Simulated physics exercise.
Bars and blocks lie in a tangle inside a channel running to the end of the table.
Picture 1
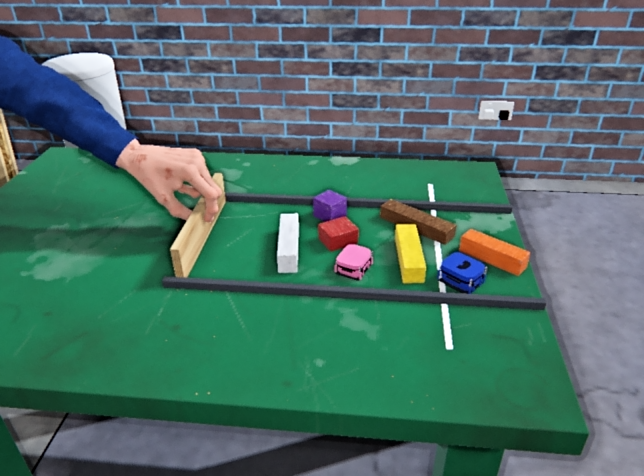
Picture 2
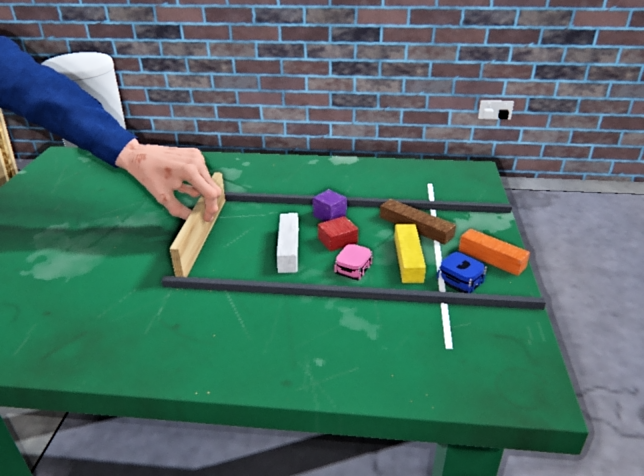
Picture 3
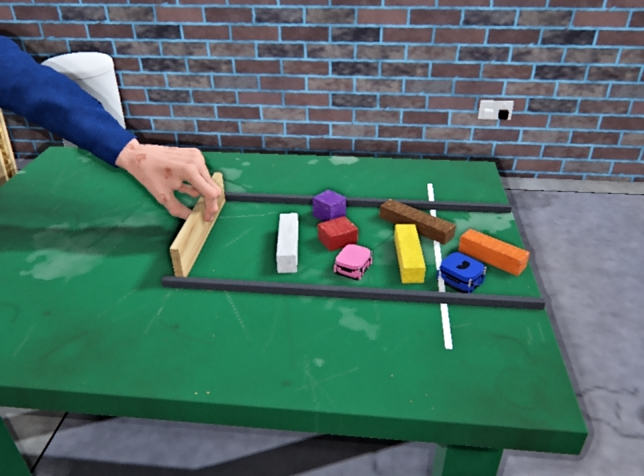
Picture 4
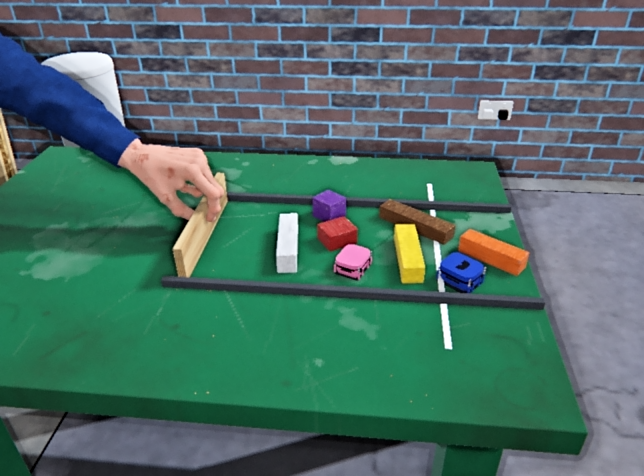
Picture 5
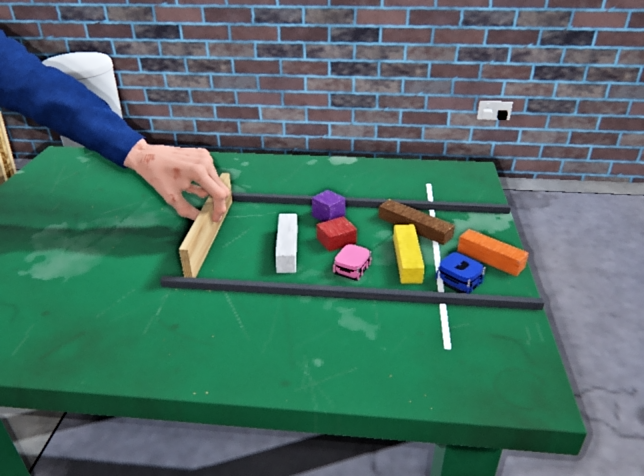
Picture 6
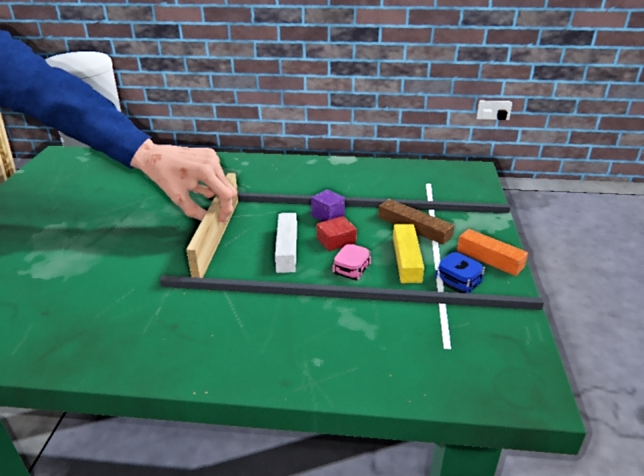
A hand slowly sliding a wooden board slightly right between dark rails on a green table, the scattered coloured blocks staying still.
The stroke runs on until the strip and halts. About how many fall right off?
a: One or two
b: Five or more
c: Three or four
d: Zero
One or two.
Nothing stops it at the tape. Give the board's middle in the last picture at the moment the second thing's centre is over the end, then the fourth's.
In pixels, around (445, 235) followed by around (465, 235).
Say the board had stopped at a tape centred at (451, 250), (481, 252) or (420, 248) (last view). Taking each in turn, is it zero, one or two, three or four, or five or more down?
Counts as listed: One or two / either three or four / no fall at all.
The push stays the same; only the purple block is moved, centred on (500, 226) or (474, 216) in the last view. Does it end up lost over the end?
Trial 1: Stays aboard; trial 2: Stays aboard.
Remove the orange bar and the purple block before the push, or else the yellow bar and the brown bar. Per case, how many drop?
Try 1: 0; try 2: 0.
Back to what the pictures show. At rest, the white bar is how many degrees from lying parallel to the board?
It comes to around 0 degrees.
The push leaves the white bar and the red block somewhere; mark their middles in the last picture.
Okay, so first (447, 250), and next (471, 244).
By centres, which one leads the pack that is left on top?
Blue case.
Early on, none off yet; orange bar at rest near (492, 252); blue case at rest near (460, 274); brown bar at rest near (415, 221).
A while later, none off yet; orange bar travelled a little near (511, 260); blue case travelled about its own width near (495, 277); brown bar travelled a little near (462, 224).
Finally, the number that fall off is one or two; lost, orange bar.
